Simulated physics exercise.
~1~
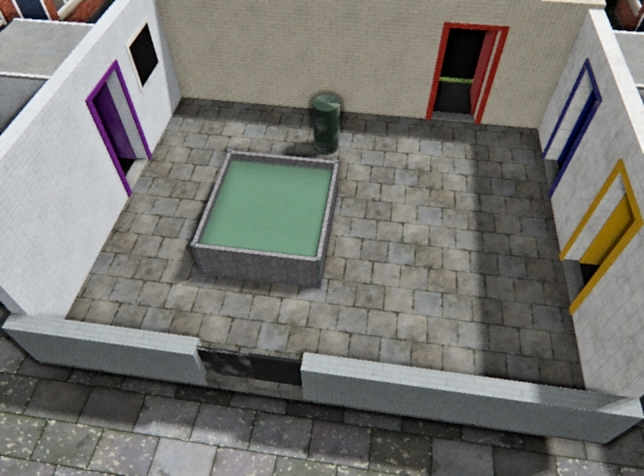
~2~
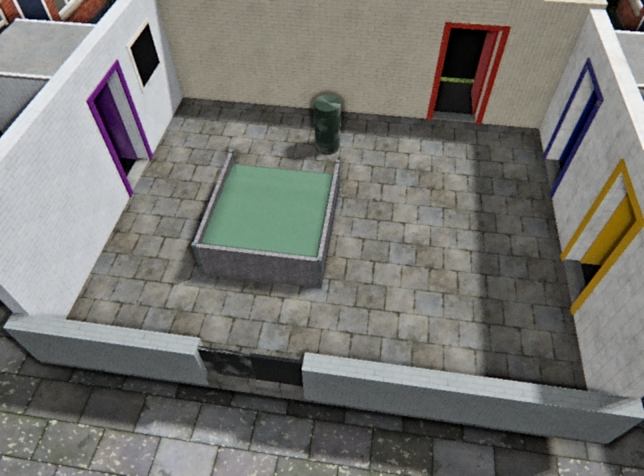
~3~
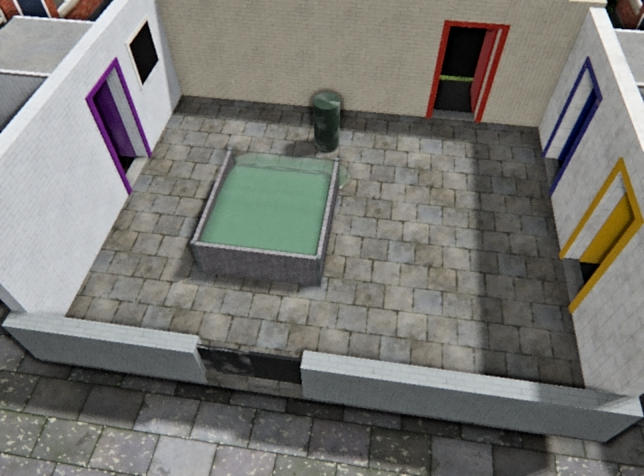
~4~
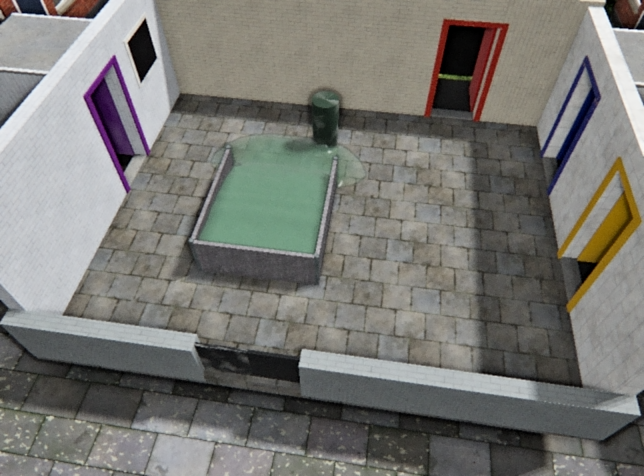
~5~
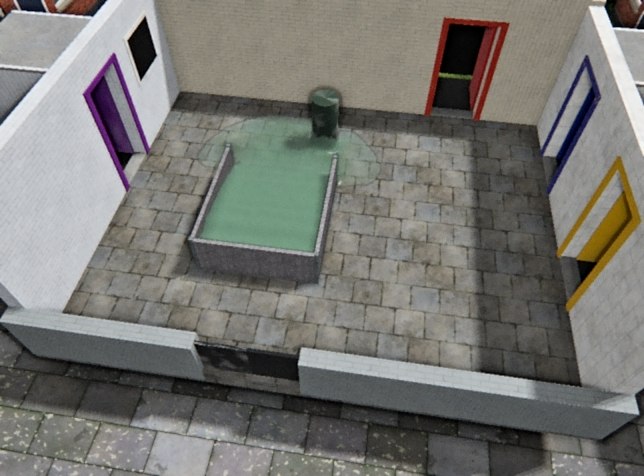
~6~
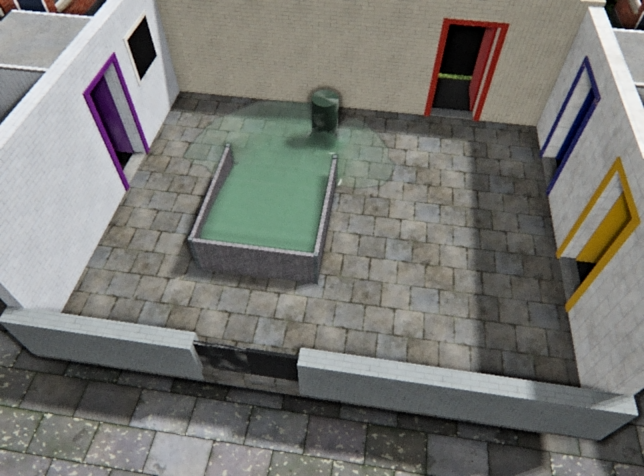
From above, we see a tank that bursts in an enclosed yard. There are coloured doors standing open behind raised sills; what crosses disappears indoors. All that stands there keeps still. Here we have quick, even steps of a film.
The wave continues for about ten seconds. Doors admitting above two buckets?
At the end, I expect the purple door to let through too much. I expect the blue door to let through too much. I expect the yellow door to let through an acceptable amount. I expect the red door to let through too much.
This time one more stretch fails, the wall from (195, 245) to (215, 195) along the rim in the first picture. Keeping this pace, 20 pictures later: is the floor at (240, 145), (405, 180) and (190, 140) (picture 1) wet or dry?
In turn: Inundated, then untouched, then inundated.
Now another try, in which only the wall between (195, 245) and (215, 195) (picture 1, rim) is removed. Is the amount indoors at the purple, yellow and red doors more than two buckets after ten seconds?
Going through them, the purple one clears the cutoff, the yellow one falls below the cutoff, the red one falls below the cutoff.
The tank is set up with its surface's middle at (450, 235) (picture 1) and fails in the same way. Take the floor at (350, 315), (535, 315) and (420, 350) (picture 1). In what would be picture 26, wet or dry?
Spared, spared, spared.
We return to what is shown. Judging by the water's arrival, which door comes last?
Looks like the yellow one.
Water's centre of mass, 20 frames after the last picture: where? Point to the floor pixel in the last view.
Near (295, 155).
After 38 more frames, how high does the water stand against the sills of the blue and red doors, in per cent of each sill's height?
In order: Roughly 220 and 120 in a hundred.
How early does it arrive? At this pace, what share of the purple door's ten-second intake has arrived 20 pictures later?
About 5 per cent.
A moment on, water covers 20 % of the floor; the purple door not reached, the blue door not reached, the yellow door not reached, the red door not reached.
Next, water covers 30 % of the floor; the purple door not reached, the blue door not reached, the yellow door not reached, the red door under two buckets in.
Then, water covers 50 % of the floor; the purple door under two buckets in, the blue door under two buckets in, the yellow door not reached, the red door over two buckets in.
Later, water covers 80 % of the floor; the purple door over two buckets in, the blue door far over two buckets in, the yellow door wet at the sill, nothing in, the red door over two buckets in.
In the end, water covers 95 % of the floor; the purple door over two buckets in, the blue door far over two buckets in, the yellow door wet at the sill, nothing in, the red door over two buckets in.
